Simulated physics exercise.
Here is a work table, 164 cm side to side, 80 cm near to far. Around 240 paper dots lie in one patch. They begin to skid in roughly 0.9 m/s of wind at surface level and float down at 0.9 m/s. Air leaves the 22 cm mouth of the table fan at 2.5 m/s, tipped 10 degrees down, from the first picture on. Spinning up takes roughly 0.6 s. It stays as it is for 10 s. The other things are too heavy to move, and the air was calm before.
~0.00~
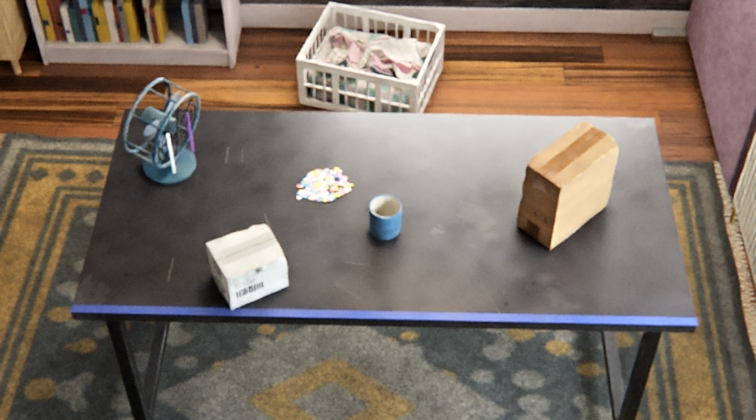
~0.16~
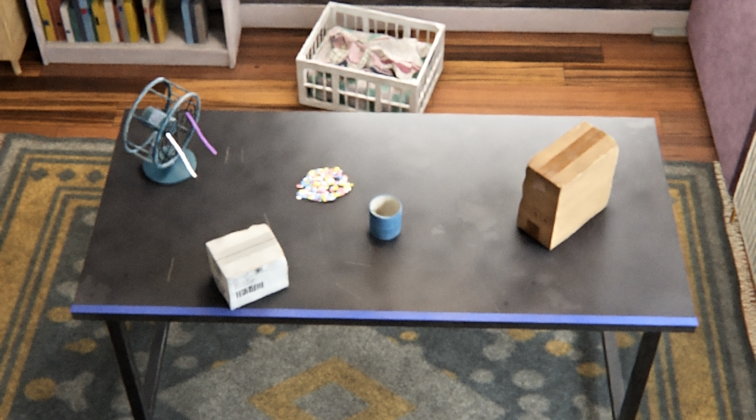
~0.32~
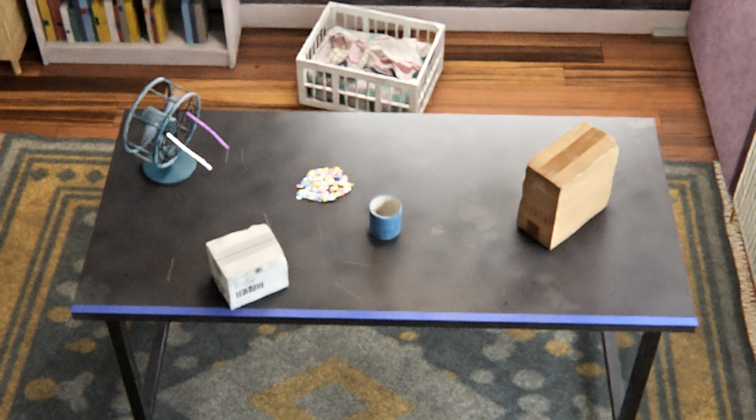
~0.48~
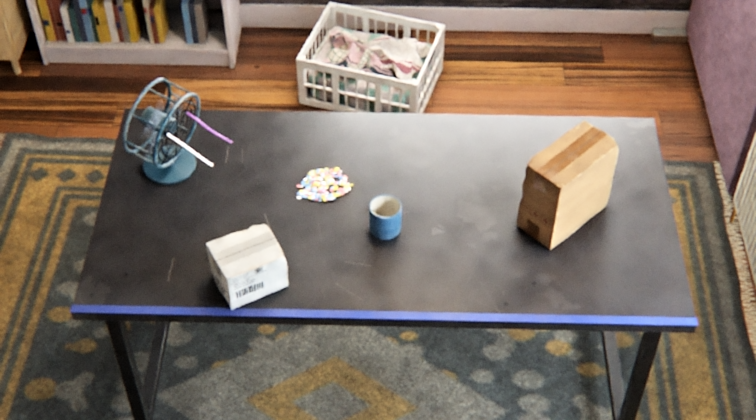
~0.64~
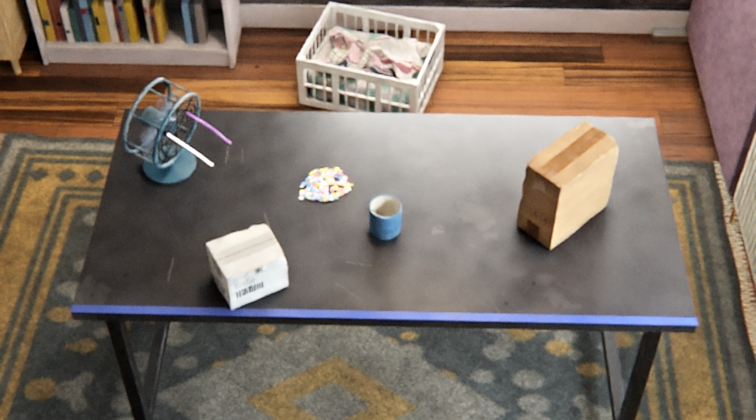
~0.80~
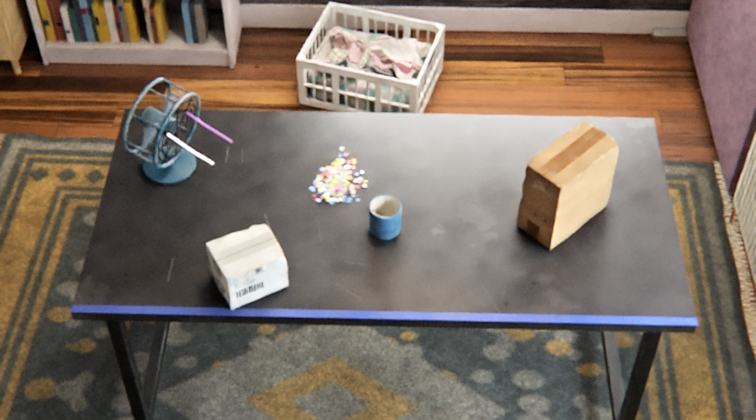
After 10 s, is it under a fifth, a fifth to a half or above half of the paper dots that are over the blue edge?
The share over the blue edge is not even a fifth.
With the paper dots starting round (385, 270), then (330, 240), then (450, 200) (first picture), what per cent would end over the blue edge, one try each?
In that order: 100 %, 100 %, 10 %.
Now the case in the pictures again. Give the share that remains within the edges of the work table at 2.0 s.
Near 100 %.
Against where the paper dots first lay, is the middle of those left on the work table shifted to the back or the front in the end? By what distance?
To the back, by about 25 cm.
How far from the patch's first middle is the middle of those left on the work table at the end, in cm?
Roughly 90 cm.
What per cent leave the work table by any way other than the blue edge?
Near 5 %.
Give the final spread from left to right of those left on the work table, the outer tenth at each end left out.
Roughly 60 cm.
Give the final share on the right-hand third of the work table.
About 80 %.
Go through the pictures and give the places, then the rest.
In the first picture, the middle of the paper dots is near (324, 184), none has stirred yet and the mouth of the table fan is at (162, 123).
In the second picture, the middle of the paper dots is near (324, 184), none has stirred yet and the blue edge is centred on (383, 319).
In the third picture, the middle of the paper dots is near (324, 184), none has stirred yet, the top of a mug is at (385, 206) and the top of a box is at (246, 249).
In the fourth picture, the middle of the paper dots is near (324, 184) and none has stirred yet.
In the fifth picture, the middle of the paper dots is near (322, 183) and about 1 % have left their places.
In the sixth picture, the middle of the paper dots is near (335, 181), the farthest in sight from the table fan is at (365, 181) and about 60 % have left their places.
After 2.0 s, 1 % are over the blue edge; the middle of those still in play is near (582, 143); 4 % have settled or left.
After 3.2 s, 1 % are over the blue edge; the middle of those still in play is near (601, 138); 23 % have settled or left.
After 5.5 s, 1 % are over the blue edge; the middle of those still in play is near (601, 138); 29 % have settled or left.
After 10.0 s, at the end, 1 % are over the blue edge; the middle of those still in play is near (609, 134).
